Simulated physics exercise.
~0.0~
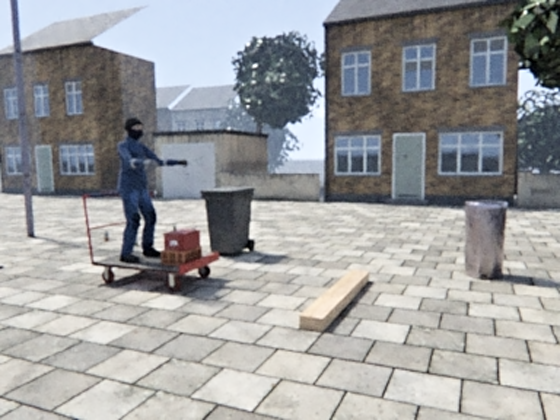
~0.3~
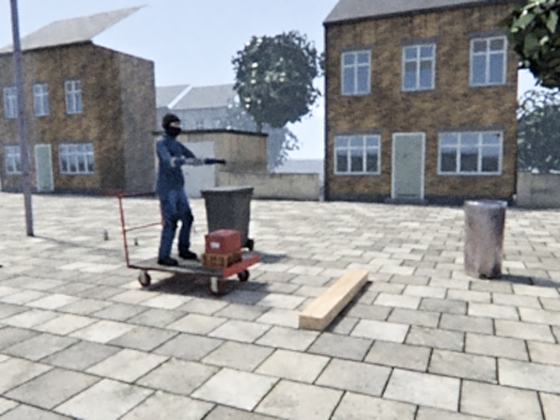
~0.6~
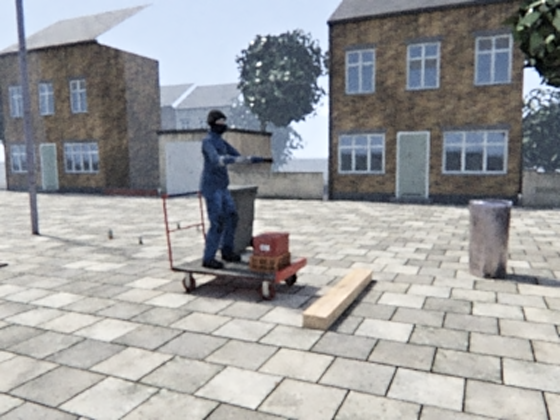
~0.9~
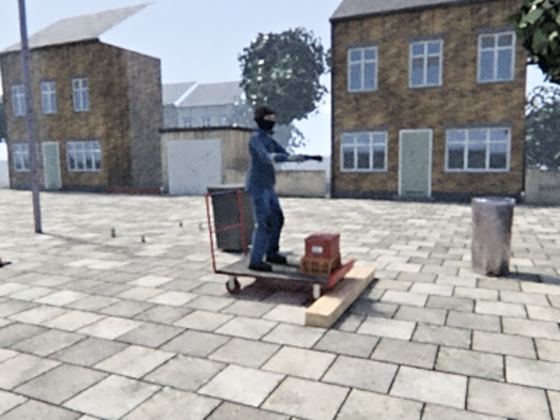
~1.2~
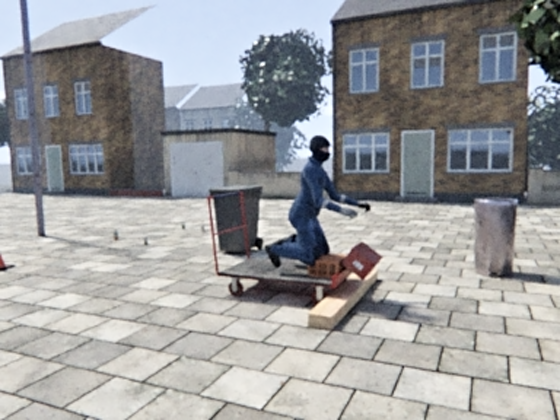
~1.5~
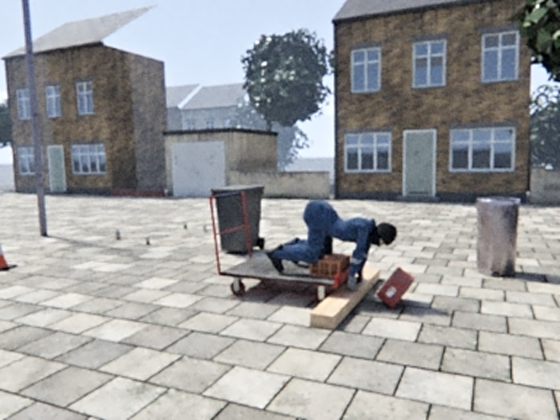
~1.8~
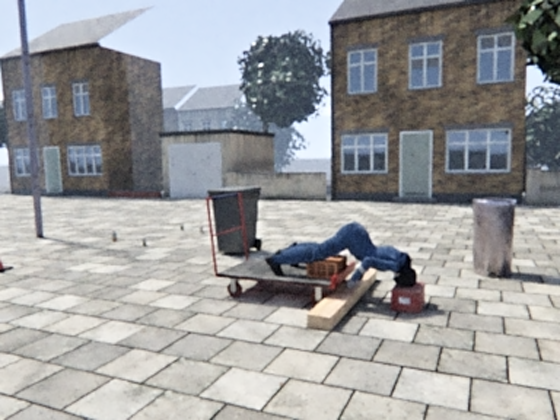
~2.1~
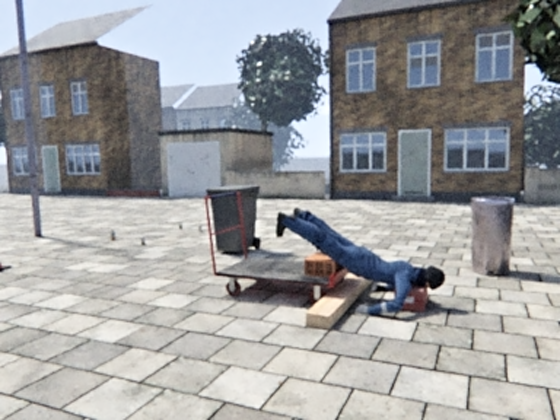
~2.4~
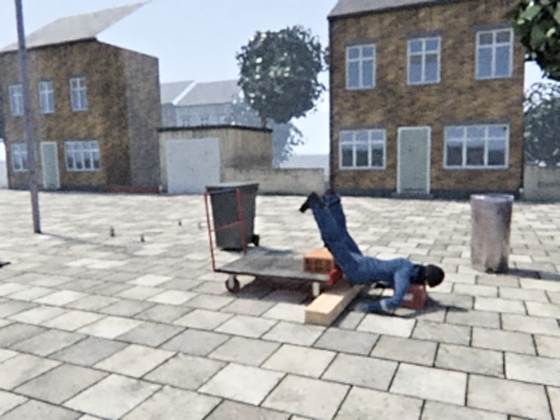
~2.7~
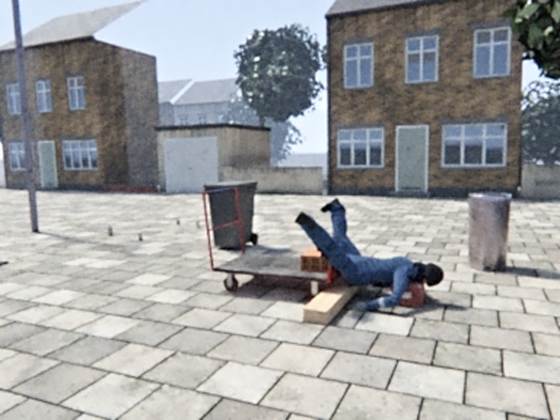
A red-railed platform trolley carrying a masked rider, a red tote and an orange crate rolls right across paving and stops at a wooden kerb; the tote tumbles over and the rider pitches forward onto the ground, legs raised, while the crate stays on the deck.
